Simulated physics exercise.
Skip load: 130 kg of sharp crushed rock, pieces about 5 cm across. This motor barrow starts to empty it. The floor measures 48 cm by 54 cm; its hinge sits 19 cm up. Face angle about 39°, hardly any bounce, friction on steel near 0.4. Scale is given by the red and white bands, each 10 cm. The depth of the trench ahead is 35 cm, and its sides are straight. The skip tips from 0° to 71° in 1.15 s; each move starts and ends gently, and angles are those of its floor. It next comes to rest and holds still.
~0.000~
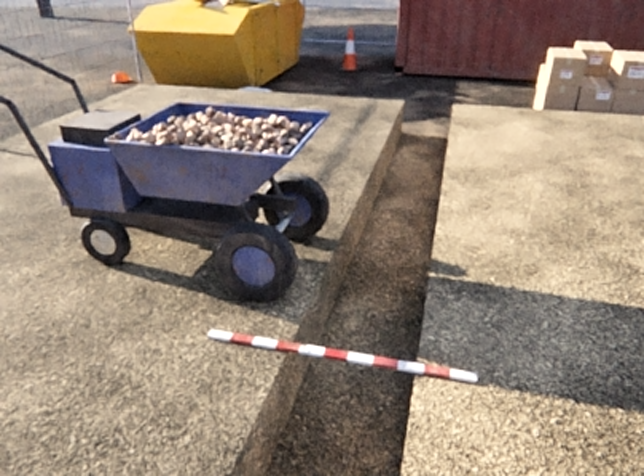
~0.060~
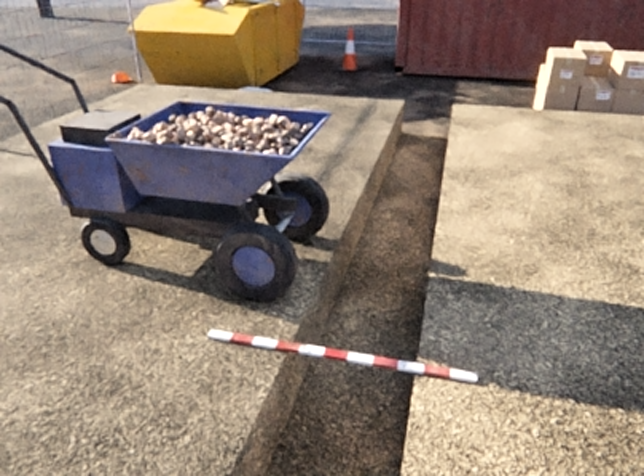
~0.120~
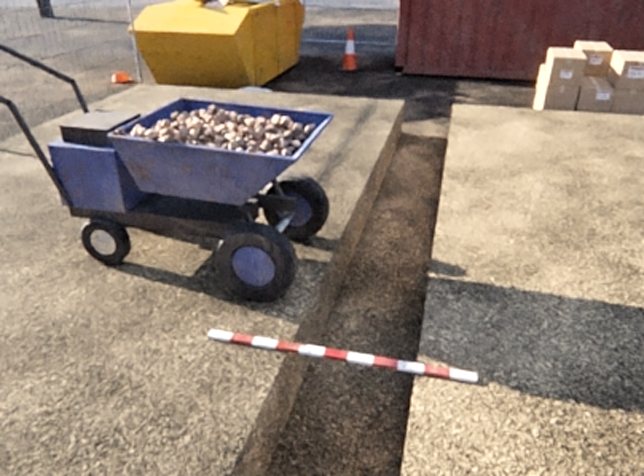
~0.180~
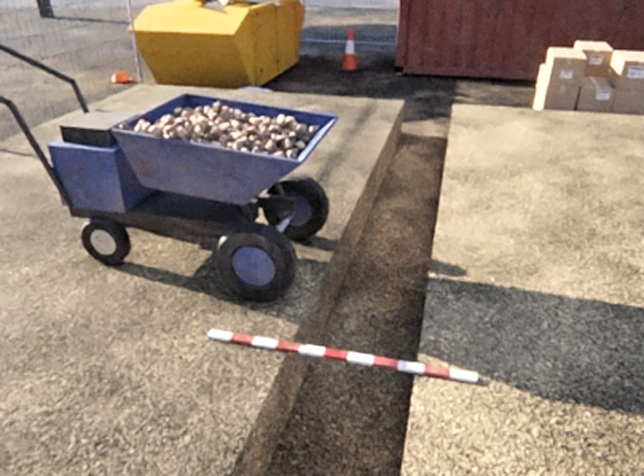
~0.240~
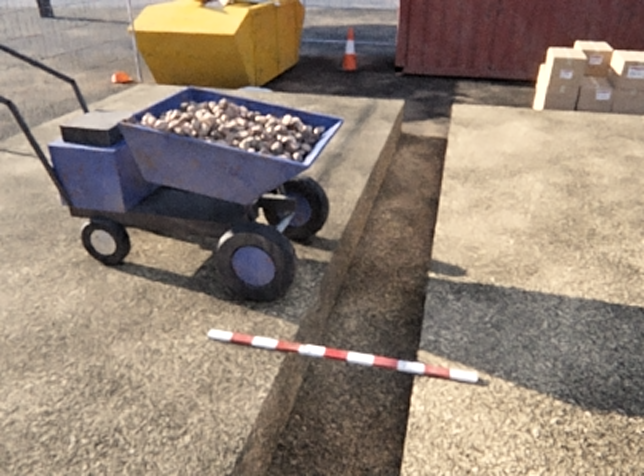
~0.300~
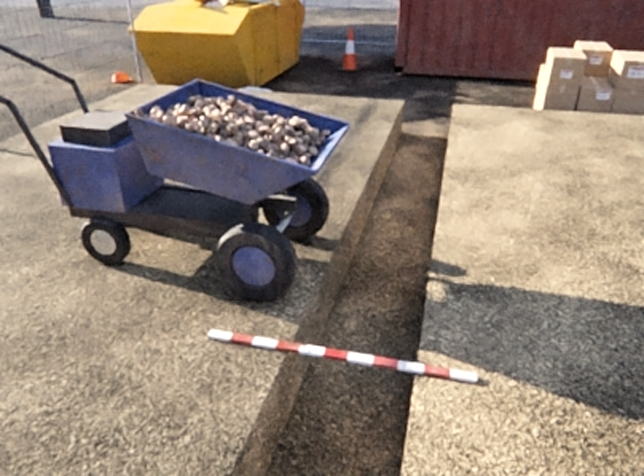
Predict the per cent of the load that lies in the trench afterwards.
68 per cent.
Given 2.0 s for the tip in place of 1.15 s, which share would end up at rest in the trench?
75 per cent.
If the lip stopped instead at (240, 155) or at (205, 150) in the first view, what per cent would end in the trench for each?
Some 100 and some 100 per cent, in that order.
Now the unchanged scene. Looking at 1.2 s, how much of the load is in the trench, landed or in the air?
About 30%.
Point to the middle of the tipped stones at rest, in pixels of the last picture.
I'd put it close to (410, 322).
After 0.9 s the floor is at 60°; 100 % in the skip; the foremost stones are at (384, 224).
After 1.2 s the floor is at 71°; 56 % in the skip, 28 % in the trench, 16 % past the trench; the foremost stones are at (483, 298).
After 1.6 s the floor is at 71°; 16 % in the skip, 50 % in the trench, 34 % past the trench; the foremost stones are at (571, 305).
After 3.5 s the floor is at 71°; 0 % in the skip, 68 % in the trench, 32 % past the trench; the foremost stones are at (595, 311).
